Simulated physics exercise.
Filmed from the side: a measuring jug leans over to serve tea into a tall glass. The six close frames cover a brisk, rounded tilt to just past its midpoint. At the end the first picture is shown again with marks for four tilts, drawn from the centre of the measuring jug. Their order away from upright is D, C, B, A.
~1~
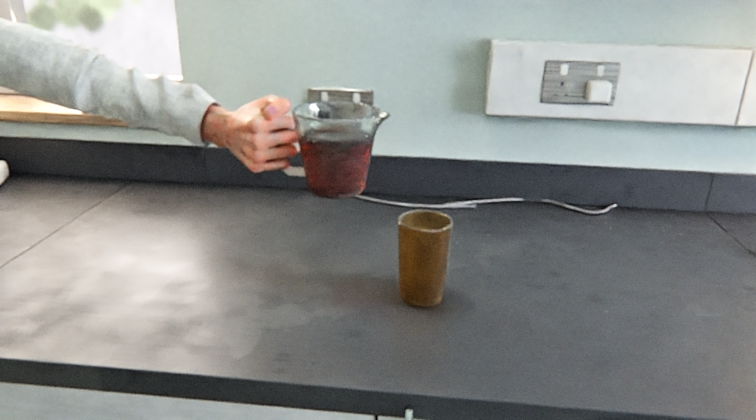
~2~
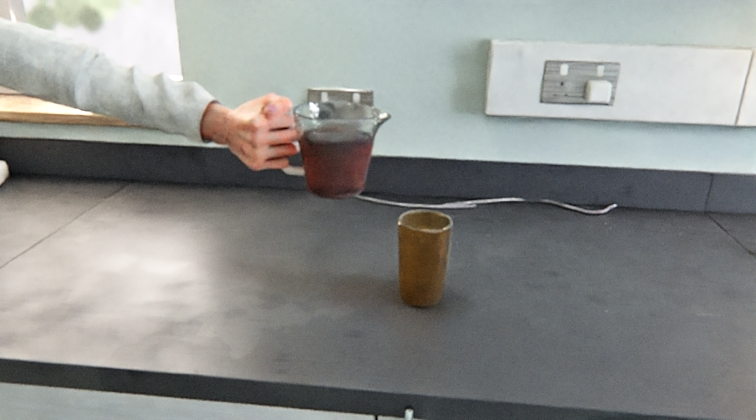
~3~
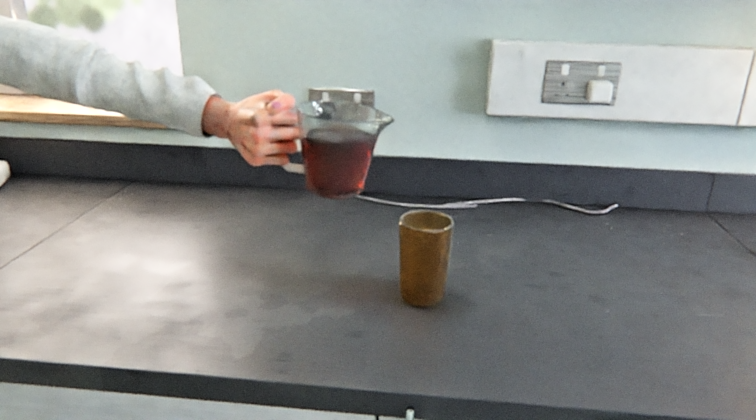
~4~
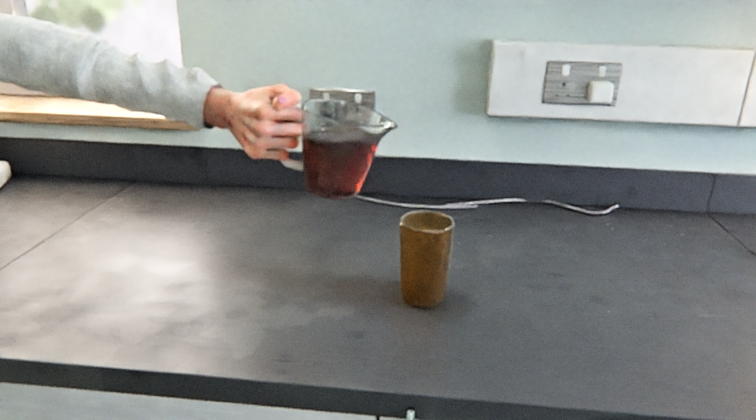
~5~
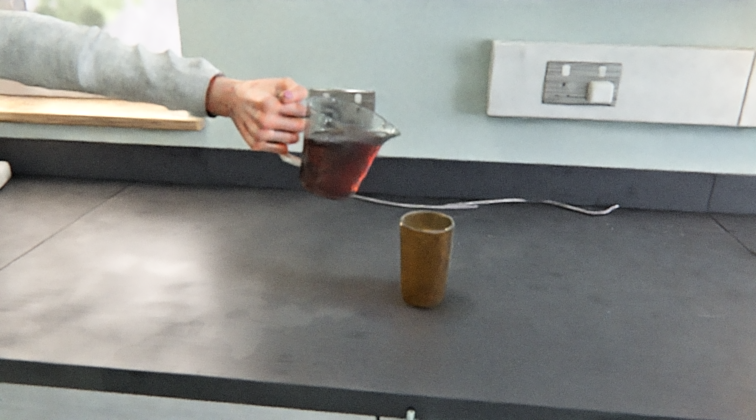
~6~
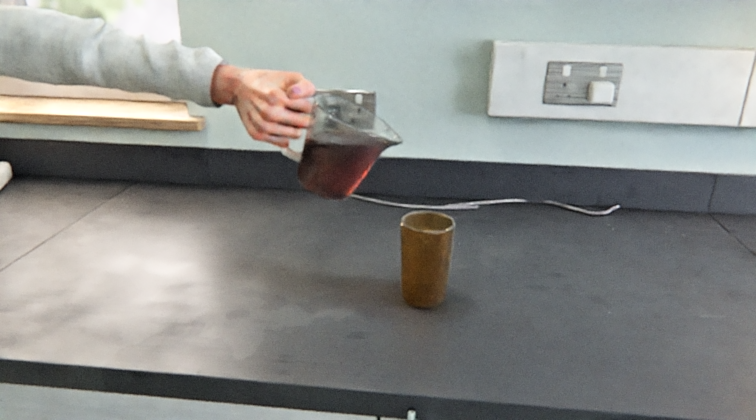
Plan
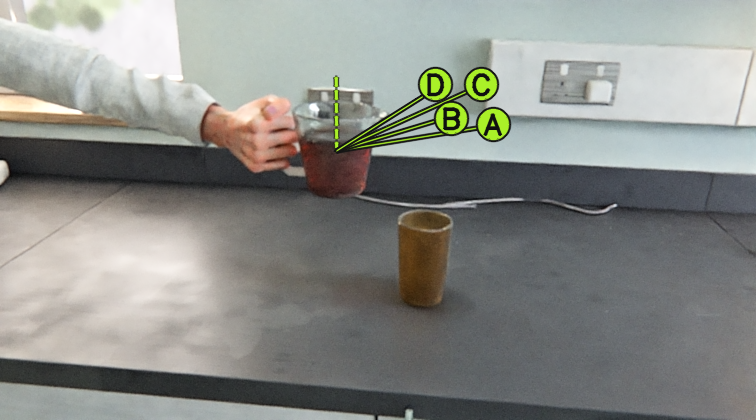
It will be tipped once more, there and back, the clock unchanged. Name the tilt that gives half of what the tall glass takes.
Use line D.
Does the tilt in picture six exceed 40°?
No, it does not.
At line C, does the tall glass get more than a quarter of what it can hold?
Yes.
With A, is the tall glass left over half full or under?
Over half.
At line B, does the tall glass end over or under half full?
Over.
On the marked copy, A at (476, 128); B at (434, 121); C at (466, 91); D at (422, 96).
For line A, the tall glass ends with about 96 % of what it can hold; 3 % of the tea is spilt.
For line B, the tall glass ends with about 84 % of what it can hold.
For line C, the tall glass ends with about 66 % of what it can hold.
For line D, the tall glass ends with about 47 % of what it can hold.
